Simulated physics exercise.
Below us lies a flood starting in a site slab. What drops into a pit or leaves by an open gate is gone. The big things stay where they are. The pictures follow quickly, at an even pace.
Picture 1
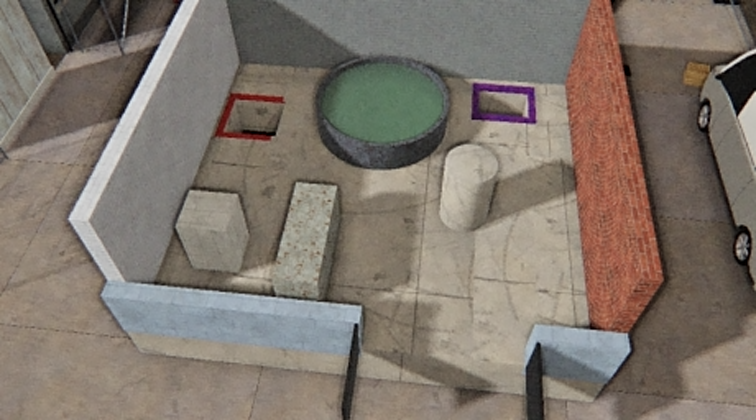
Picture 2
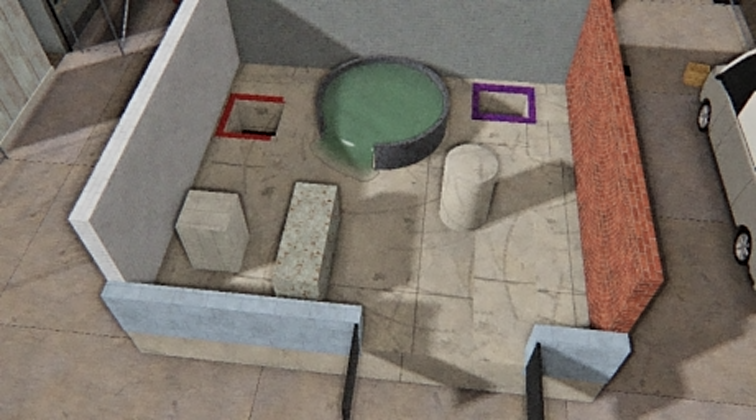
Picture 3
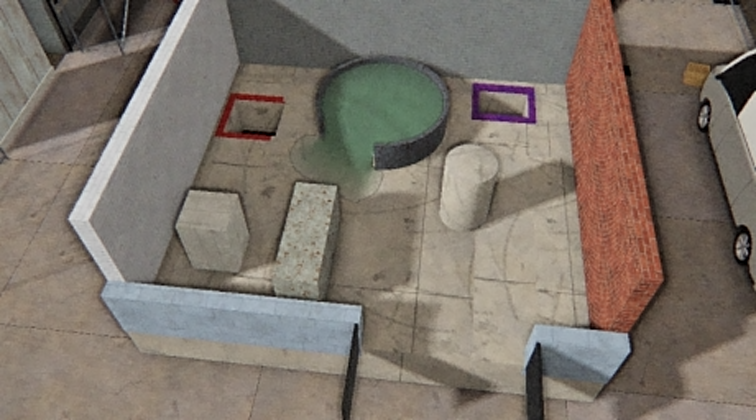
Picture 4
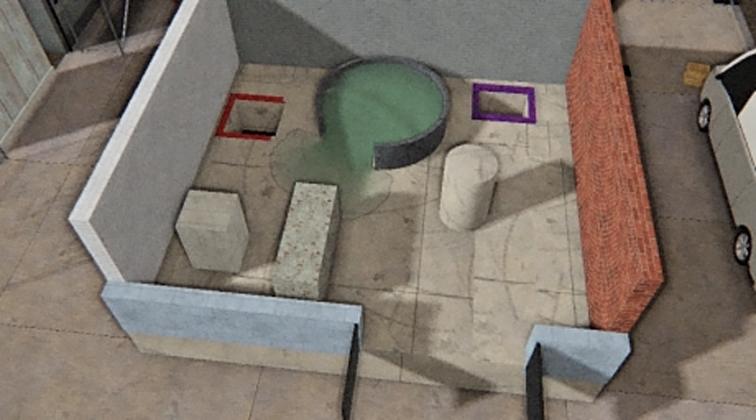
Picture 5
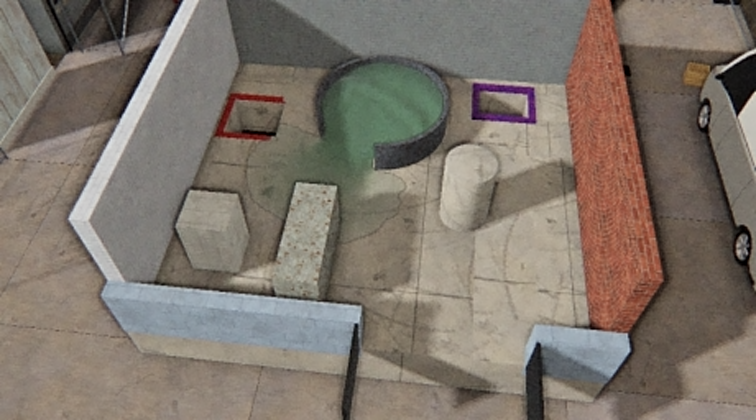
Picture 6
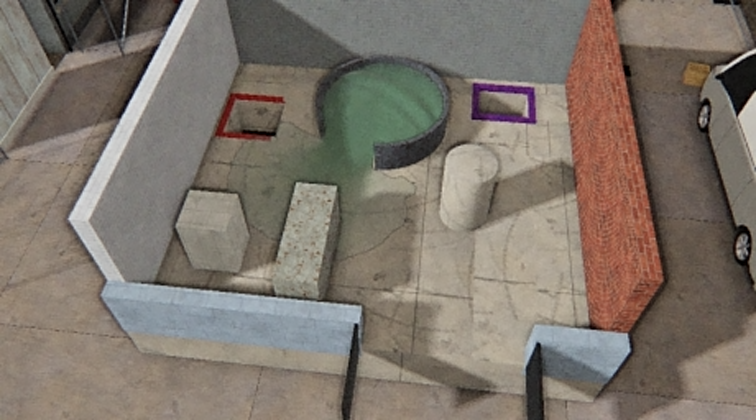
Green water pours from a gap in the round pool and spreads thinly across the slab.
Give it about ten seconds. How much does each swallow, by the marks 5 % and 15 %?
The gate takes between 5 and 15 %; the purple pit takes less than 5 %; the red pit takes more than 15 %.
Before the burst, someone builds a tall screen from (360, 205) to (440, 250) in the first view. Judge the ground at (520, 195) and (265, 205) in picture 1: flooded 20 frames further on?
As listed: Not flooded, flooded.
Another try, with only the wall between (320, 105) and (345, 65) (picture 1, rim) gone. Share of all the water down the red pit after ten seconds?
Roughly, in per cent: Red 70.
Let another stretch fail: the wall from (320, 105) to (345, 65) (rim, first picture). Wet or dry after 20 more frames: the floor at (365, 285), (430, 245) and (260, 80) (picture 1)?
As listed: No water, clear, under water.
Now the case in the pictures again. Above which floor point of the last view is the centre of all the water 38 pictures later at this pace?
Around (313, 199).
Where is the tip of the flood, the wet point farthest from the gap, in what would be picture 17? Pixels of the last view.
Close to (144, 310).
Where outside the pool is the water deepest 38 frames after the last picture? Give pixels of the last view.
Close to (144, 310).
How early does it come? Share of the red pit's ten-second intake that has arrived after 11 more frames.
Roughly 0 per cent.
A moment on, water covers 25 % of the floor; the gate 0 %, the purple pit 0 %, the red pit 0 %.
Next, water covers 40 % of the floor; the gate 0 %, the purple pit 0 %, the red pit 0 %.
Then, water covers 50 % of the floor; the gate 3 %, the purple pit 0 %, the red pit 2 %.
Later, water covers 55 % of the floor; the gate 6 %, the purple pit 0 %, the red pit 11 %.
In the end, water covers 80 % of the floor; the gate 10 %, the purple pit 0 %, the red pit 28 %.
